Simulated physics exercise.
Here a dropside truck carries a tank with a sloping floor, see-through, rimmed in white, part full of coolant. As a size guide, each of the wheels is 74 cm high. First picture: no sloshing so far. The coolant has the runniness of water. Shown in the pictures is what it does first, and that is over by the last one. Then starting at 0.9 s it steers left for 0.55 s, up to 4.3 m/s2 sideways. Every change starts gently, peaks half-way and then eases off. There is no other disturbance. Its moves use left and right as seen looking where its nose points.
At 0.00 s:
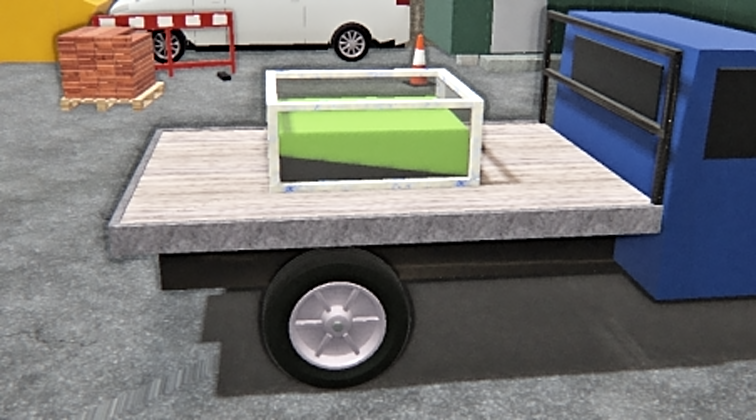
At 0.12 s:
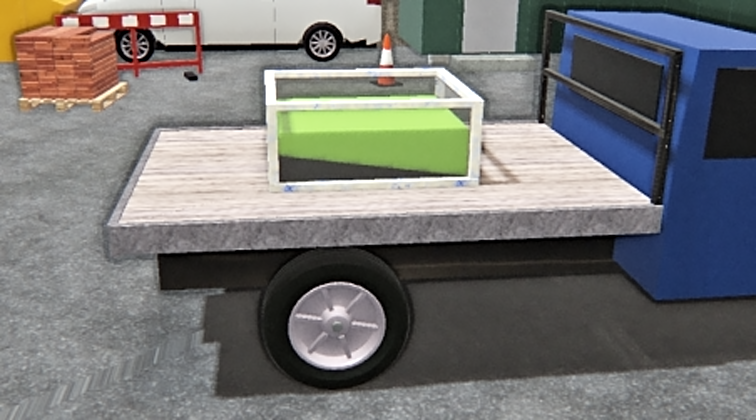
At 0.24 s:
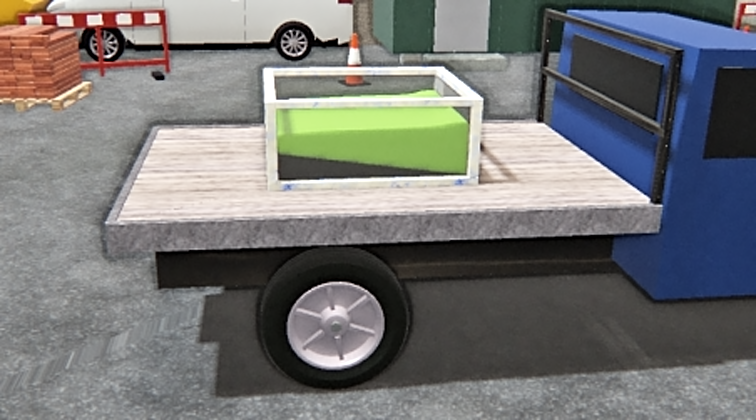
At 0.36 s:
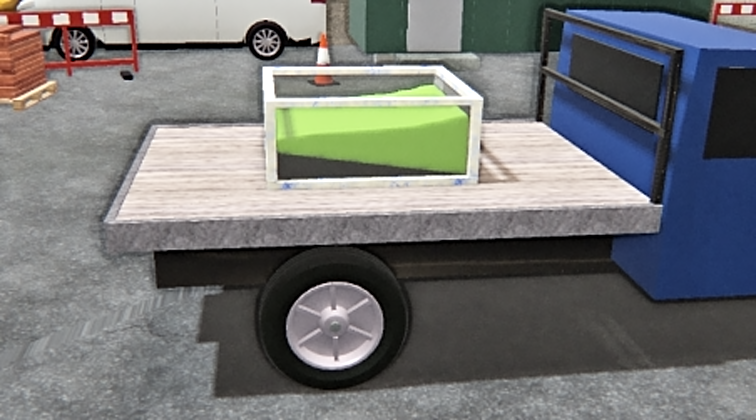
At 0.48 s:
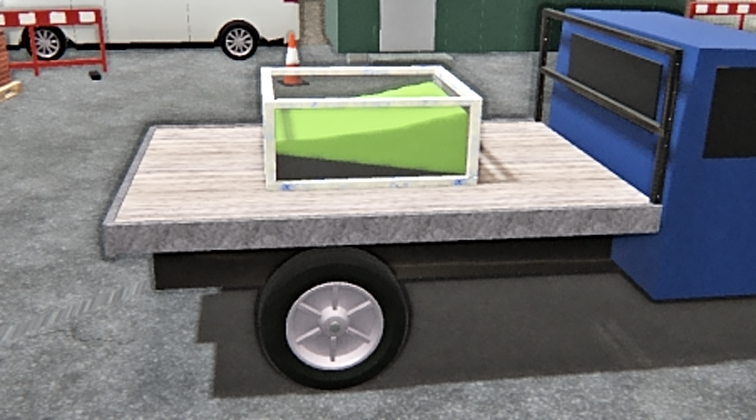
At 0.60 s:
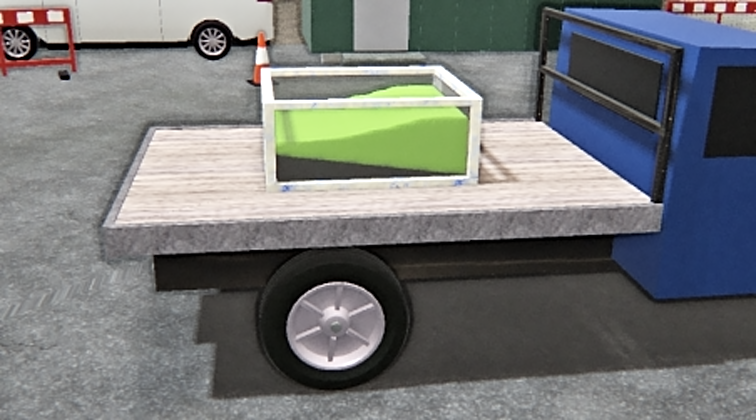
Blue flatbed truck rolling right past a white van, green liquid in its clear tank sitting level, then rising cab-side.
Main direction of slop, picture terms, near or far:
Near.
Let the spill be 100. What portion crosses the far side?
Fraction of spill: Roughly 20%.
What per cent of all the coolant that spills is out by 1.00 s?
By that time, around 0 percent of it is out.
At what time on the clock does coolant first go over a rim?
Near 1.6 s.
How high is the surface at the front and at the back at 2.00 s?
Some 36 cm in front and some 24 cm behind.
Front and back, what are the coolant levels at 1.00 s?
Front 26 cm, back 26 cm.
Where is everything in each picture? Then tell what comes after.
In the first frame, the coolant reaches (453, 126) at the front end; it reaches (292, 129) at the back end; no slope yet; the front is on the right, levels are read along the near wall; a wheel hub at (339, 331).
In the second frame, the coolant reaches (453, 126) at the front end; it reaches (292, 129) at the back end; no slope yet.
In the third frame, the coolant reaches (452, 120) at the front end; it reaches (291, 131) at the back end; it is heaped 3° towards the right end.
In the fourth frame, the coolant reaches (452, 114) at the front end; it reaches (290, 134) at the back end; it is heaped 7° towards the right end.
In the fifth frame, the coolant reaches (452, 111) at the front end; it reaches (289, 136) at the back end; it is heaped 8° towards the right end.
In the sixth frame, the coolant reaches (452, 114) at the front end; it reaches (289, 139) at the back end; it is heaped 8° towards the right end; a wheel hub at (337, 331).
After 1.00 s it stands 25 cm high behind and 25 cm in front; all of it is still inside.
After 1.50 s it stands 36 cm high behind and 26 cm in front; all of it is still inside.
After 2.00 s it stands 24 cm high behind and 35 cm in front; 6 per cent has gone over the near side.
After 4.43 s 11 per cent has gone over the near side and the left end, a little elsewhere; the far side has passed 2 per cent and the near side 6.
